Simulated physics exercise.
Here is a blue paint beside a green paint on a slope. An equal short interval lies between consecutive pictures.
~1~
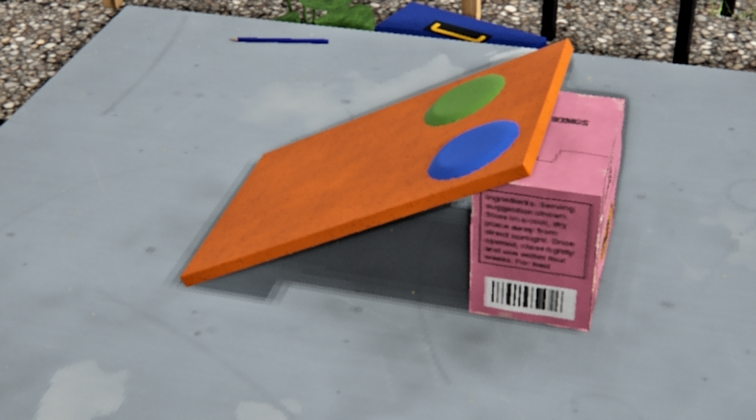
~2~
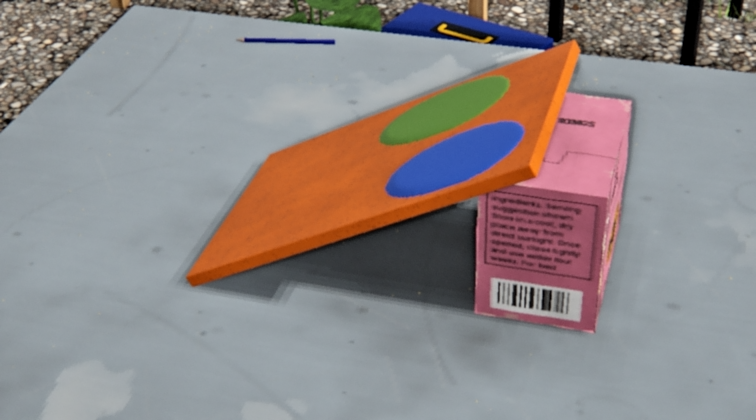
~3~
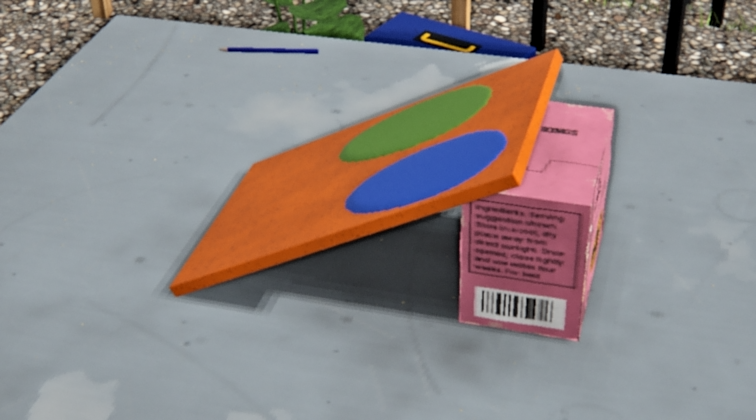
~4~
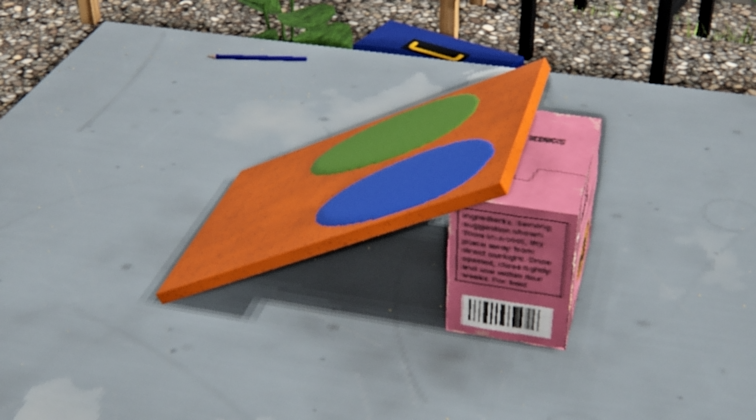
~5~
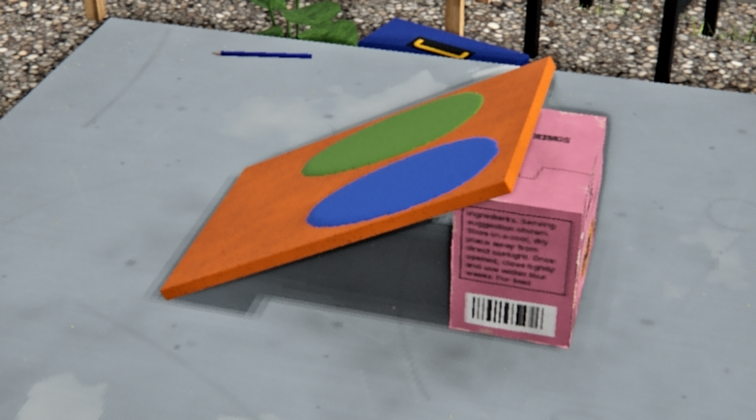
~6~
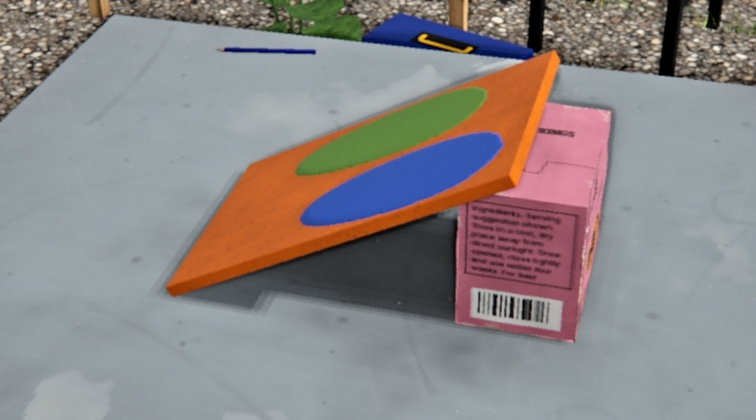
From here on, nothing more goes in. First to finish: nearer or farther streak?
Farther streak.
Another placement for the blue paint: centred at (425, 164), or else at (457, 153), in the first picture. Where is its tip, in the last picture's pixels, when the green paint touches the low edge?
Roughly (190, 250), then (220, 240) for the other start.
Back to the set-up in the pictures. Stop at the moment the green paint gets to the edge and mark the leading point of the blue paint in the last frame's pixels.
About (240, 233).
Next, the blue paint is three quarters of the way down; the green paint is close to the edge.
Finally, the blue paint is three quarters of the way down; the green paint is at the low edge.
